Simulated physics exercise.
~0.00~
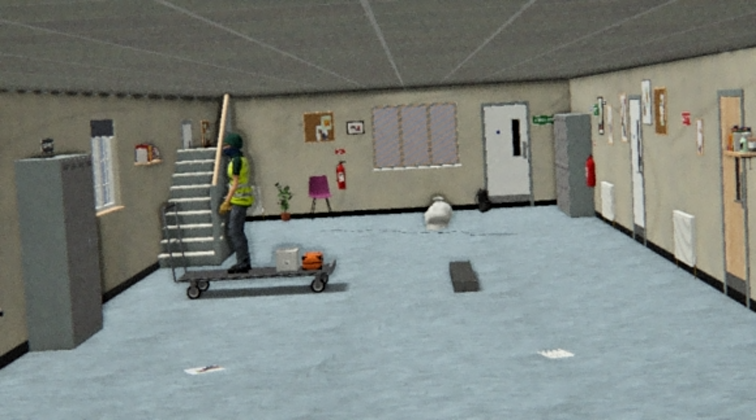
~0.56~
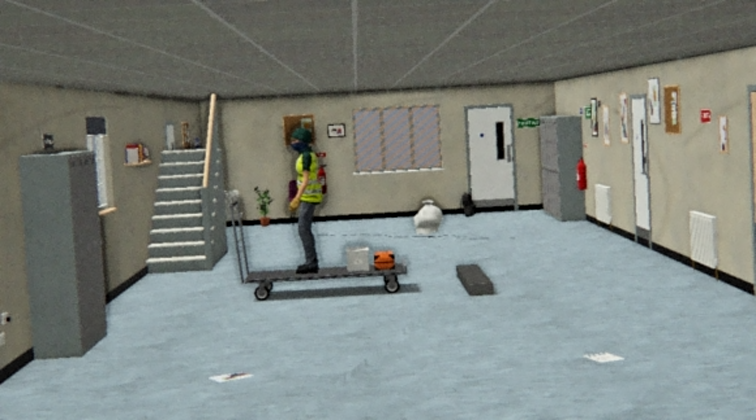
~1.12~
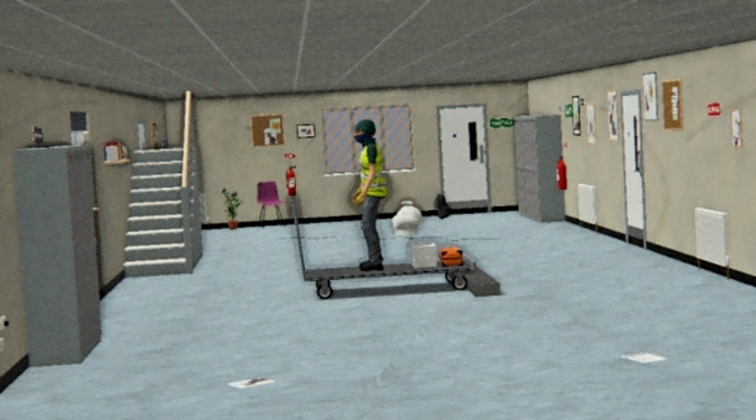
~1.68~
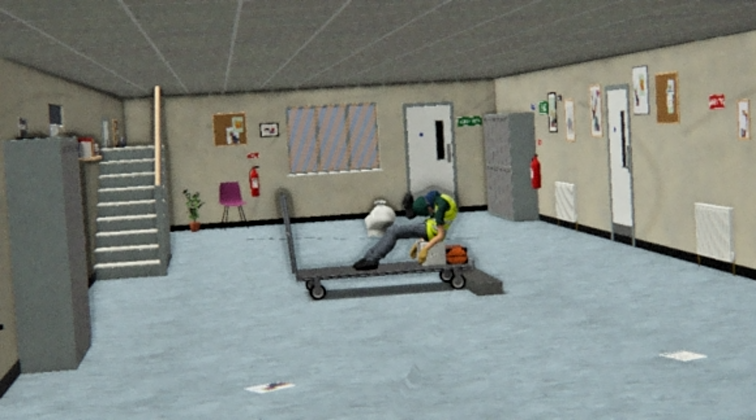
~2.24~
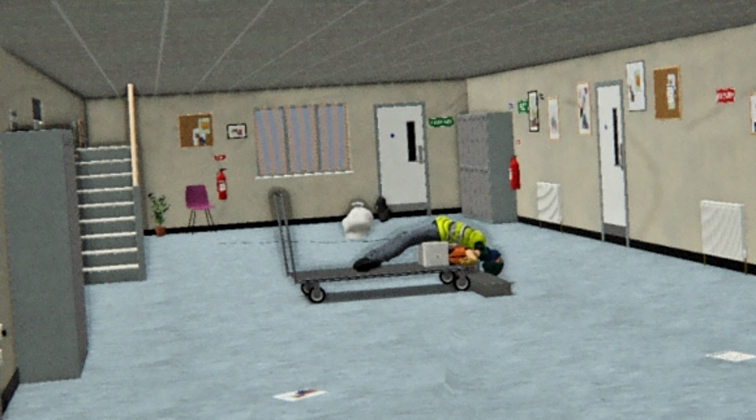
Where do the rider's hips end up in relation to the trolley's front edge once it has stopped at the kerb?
The rider's hips stay behind the front edge, above the deck, with the upper body slumped forward over the white box and orange case.
